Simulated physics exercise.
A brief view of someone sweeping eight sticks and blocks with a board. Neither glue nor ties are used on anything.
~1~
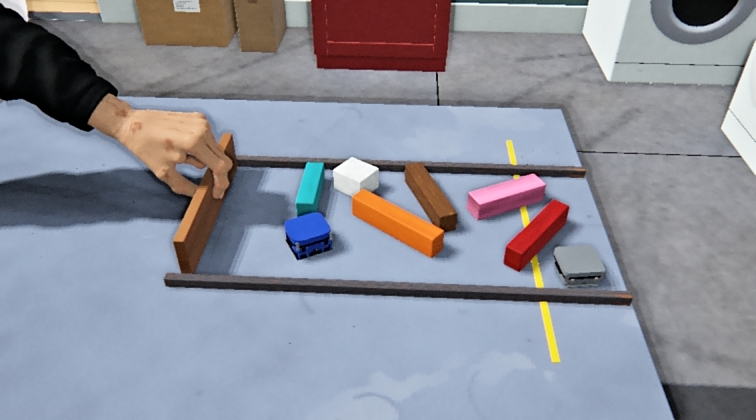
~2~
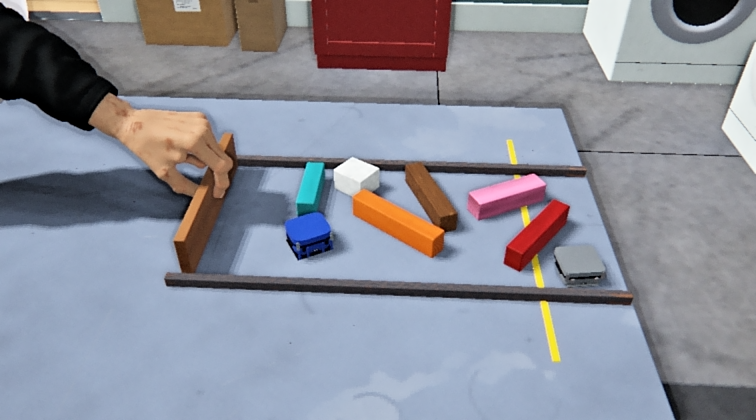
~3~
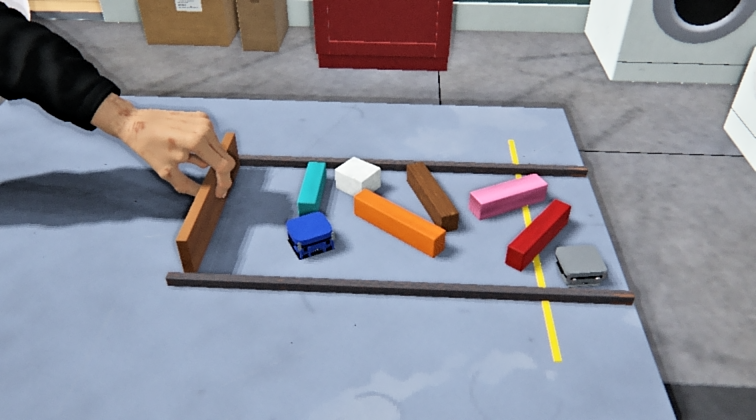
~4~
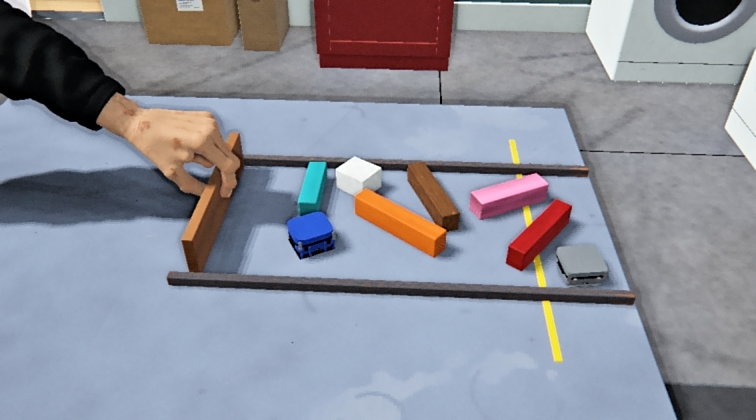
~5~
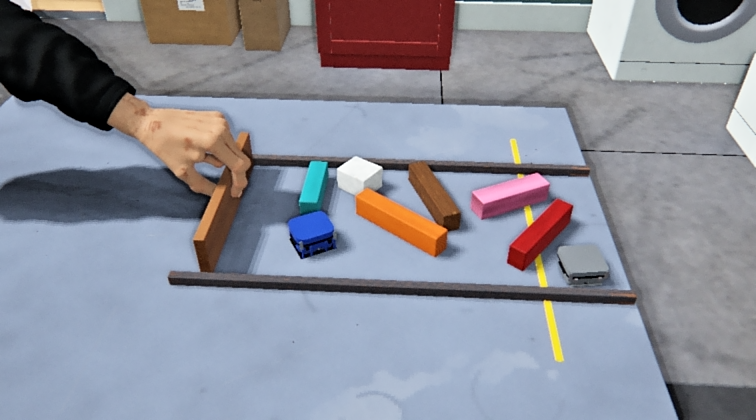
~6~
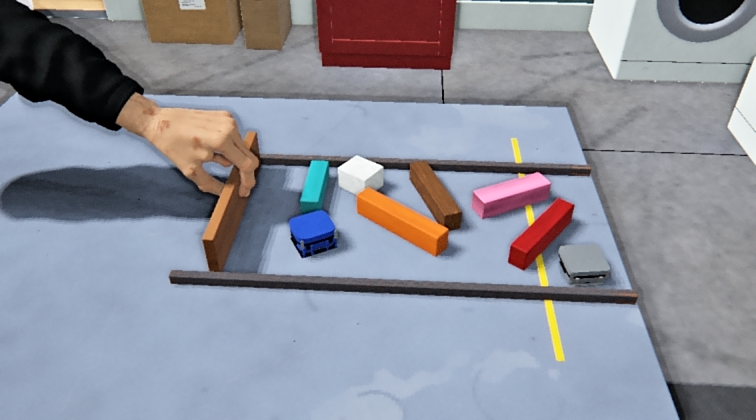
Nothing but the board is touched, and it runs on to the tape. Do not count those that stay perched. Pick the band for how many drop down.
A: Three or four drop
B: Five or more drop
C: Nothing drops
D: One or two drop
A, three or four drop.
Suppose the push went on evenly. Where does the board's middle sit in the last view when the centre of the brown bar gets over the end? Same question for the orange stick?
First one: Around (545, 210). Other one: Around (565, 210).
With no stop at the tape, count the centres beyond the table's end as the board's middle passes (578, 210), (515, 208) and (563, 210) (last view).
Place by place, 6, 0 and 4.
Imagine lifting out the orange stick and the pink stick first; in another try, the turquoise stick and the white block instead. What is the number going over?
In order, the numbers are 0 and 1.
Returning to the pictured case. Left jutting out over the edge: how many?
The number overhanging is 0.
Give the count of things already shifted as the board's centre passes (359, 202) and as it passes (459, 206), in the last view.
That gives 5 for the first and 7 for the second.
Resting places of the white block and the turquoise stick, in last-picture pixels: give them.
The white block stops around (561, 180); the turquoise stick around (537, 195).
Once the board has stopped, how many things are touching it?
Result: 2 in all.
Early on, none off yet; grey case at rest near (582, 266); red stick at rest near (542, 233); pink stick at rest near (511, 195).
A while later, none off yet; grey case at rest near (582, 266); red stick at rest near (542, 233); pink stick moving near (521, 195).
Further along, none off yet; grey case travelled a little near (603, 273); red stick travelled a little near (583, 235); pink stick travelled about its own width near (584, 190).
Finally, the number that fall off is three or four; lost, pink stick, red stick and grey case.
